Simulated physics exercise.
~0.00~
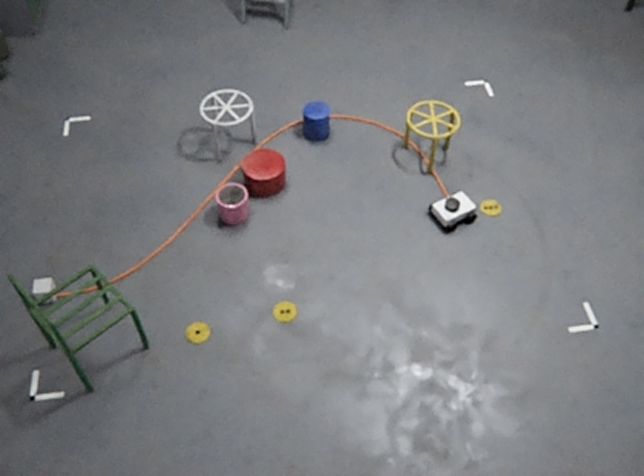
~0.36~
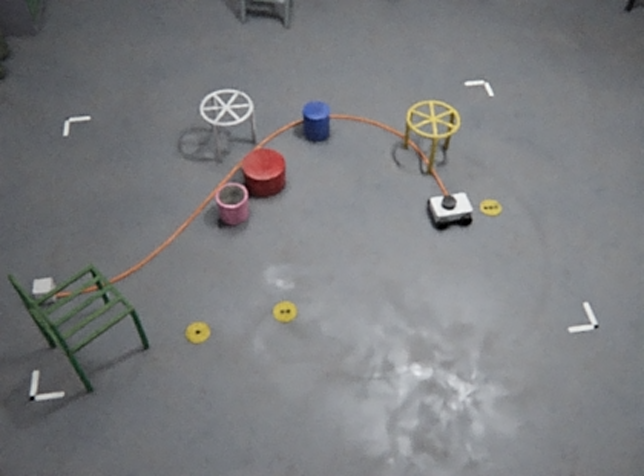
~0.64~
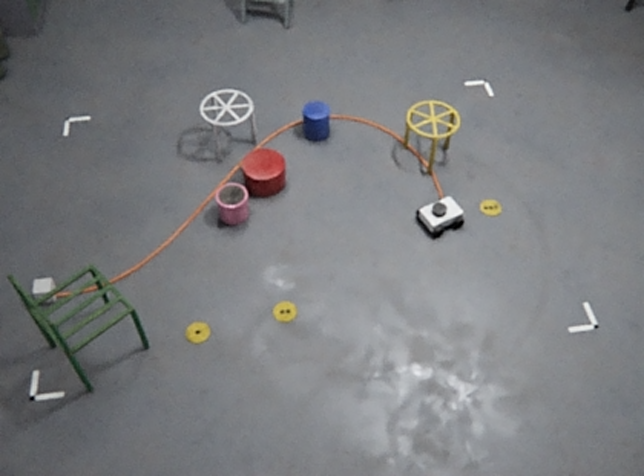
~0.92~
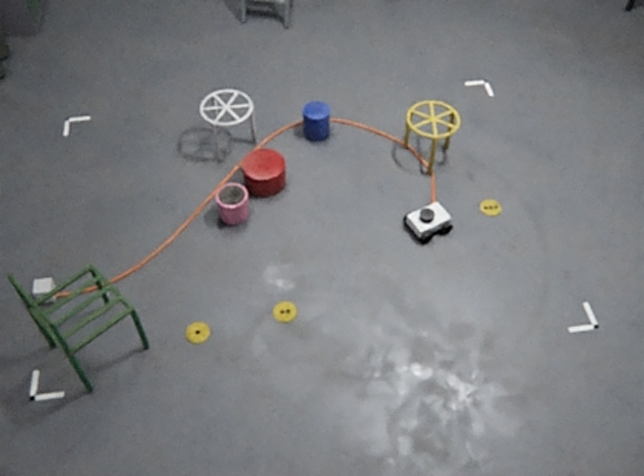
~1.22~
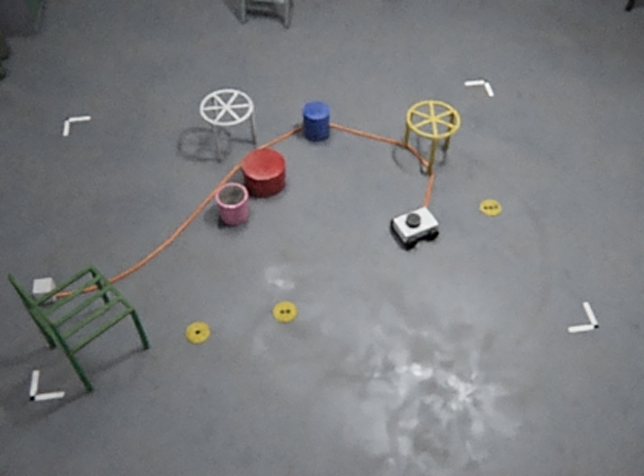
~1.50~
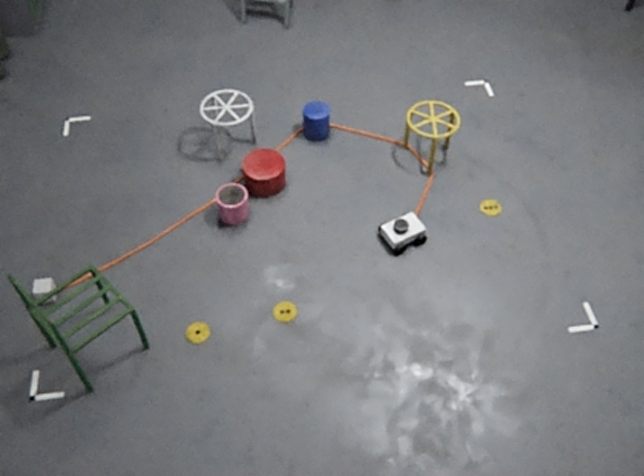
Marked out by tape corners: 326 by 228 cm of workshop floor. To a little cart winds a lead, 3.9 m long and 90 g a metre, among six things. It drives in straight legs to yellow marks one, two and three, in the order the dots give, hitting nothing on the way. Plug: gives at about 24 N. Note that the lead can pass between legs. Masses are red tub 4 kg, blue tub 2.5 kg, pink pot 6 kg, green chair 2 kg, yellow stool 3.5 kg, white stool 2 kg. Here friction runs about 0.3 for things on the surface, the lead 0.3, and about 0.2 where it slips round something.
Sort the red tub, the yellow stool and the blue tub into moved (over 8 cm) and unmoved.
Sorted: Red tub unmoved, yellow stool moved, blue tub moved.
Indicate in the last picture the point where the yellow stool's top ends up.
It comes to rest at about (347, 142).
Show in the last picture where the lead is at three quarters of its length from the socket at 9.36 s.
Look close to (304, 227) in the final picture.
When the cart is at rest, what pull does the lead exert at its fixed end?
0 N.
At 4.1 s, cart at (285, 290), 5 N at the fixed end; yellow stool 43 cm off its start, blue tub 12 cm off its start.
At 6.7 s, cart at (258, 317), lead slack at the fixed end; yellow stool 63 cm off its start, blue tub 32 cm off its start.
At 9.4 s, cart at (389, 258), lead slack at the fixed end; yellow stool 63 cm off its start at (347, 142), blue tub 32 cm off its start at (318, 141).
At 12.0 s, cart at (491, 207), lead slack at the fixed end; yellow stool 63 cm off its start, blue tub 32 cm off its start.
At 12.4 s, cart at (491, 207), lead slack at the fixed end; yellow stool 63 cm off its start at (347, 142), blue tub 32 cm off its start at (318, 142), red tub 0 cm off its start at (264, 164).
